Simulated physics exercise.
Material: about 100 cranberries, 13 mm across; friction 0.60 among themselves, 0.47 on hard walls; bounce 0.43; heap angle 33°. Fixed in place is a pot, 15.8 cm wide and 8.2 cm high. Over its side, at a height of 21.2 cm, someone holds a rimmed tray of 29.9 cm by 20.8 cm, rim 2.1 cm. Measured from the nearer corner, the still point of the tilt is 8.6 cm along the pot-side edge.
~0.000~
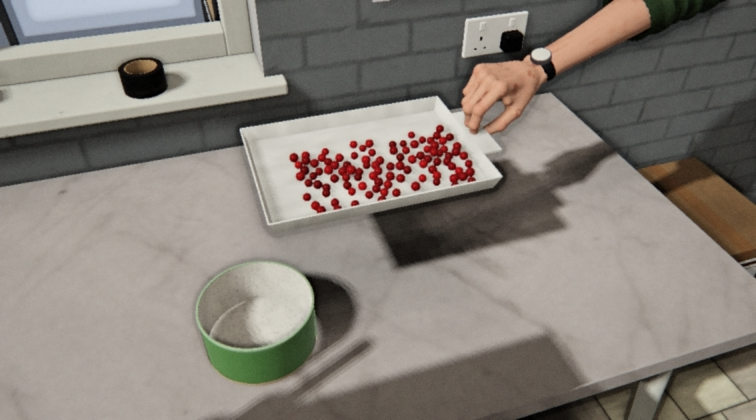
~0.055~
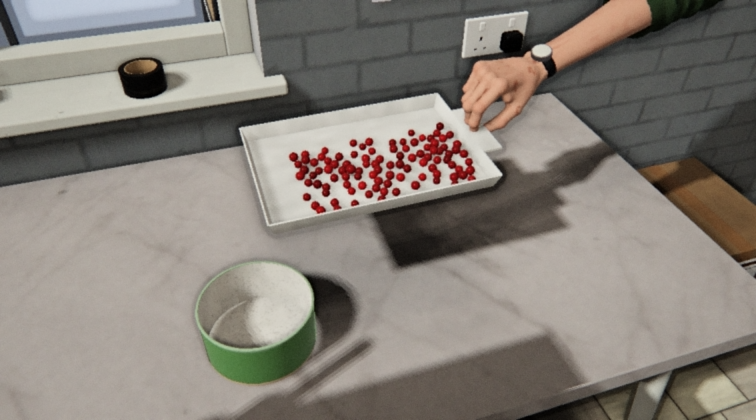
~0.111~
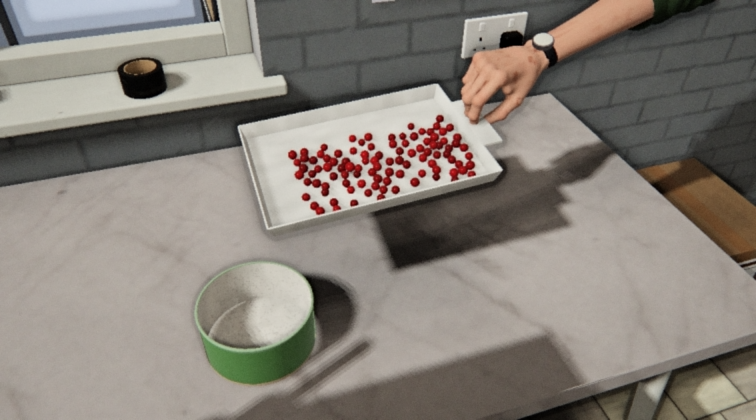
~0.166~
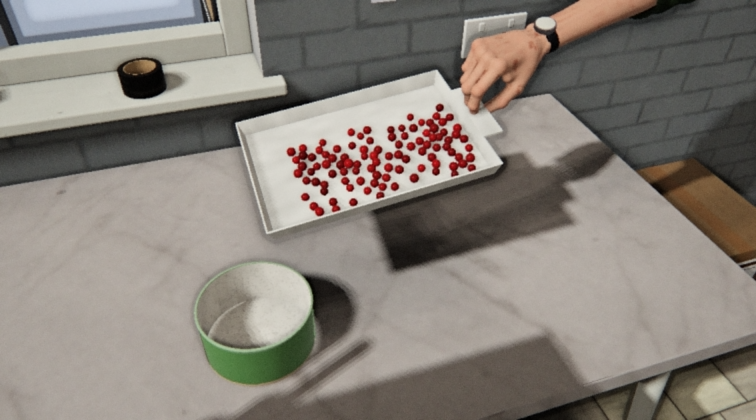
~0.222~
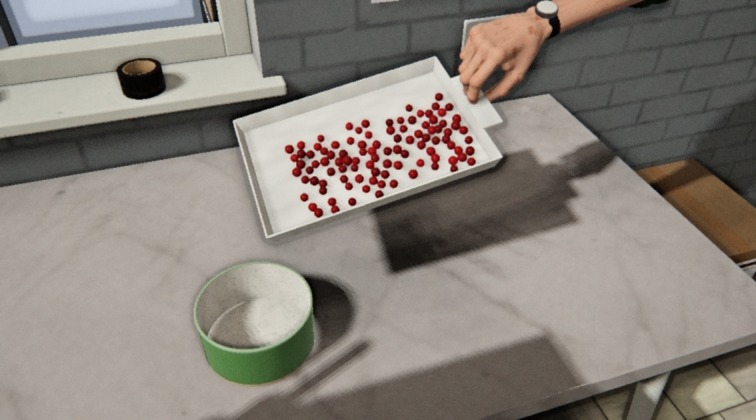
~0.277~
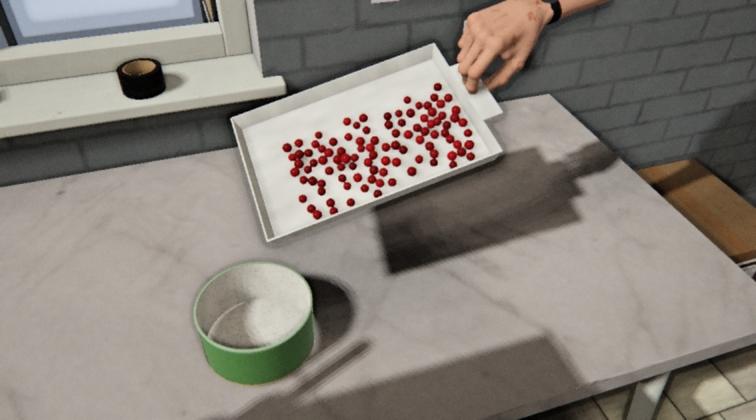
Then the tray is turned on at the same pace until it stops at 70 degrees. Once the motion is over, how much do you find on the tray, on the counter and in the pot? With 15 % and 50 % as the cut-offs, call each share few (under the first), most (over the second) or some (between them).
My estimate: Tray: Some, counter: Few, pot: Most.
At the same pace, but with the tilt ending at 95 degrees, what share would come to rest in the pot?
I'd put it at close to 95 per cent.
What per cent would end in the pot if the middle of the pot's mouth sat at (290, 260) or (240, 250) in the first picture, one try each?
About 5 and 0 per cent.
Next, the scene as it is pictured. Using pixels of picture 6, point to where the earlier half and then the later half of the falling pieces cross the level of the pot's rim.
It passes about (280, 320) first and (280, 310) afterwards.
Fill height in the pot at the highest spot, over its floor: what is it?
I'd say near 2.5 centimetres.
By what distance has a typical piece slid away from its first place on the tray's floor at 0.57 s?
Some 8 cm.
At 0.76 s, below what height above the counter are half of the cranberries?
The halfway mark sits at about 24 cm.
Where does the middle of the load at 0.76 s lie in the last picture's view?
Look near (321, 199) in the last picture.
Then, at 0.57 s, tilt 45 degrees; the tray holds 100 %, the pot 0 %.
After 0.76 s, tilt 61 degrees; the tray holds 100 %, the pot 0 %.
After 1.07 s, tilt 70 degrees; the tray holds 85 %, the pot 10 %.
By 3.0 s all is still; tray 25 %, counter 5 %, pot 70 %.
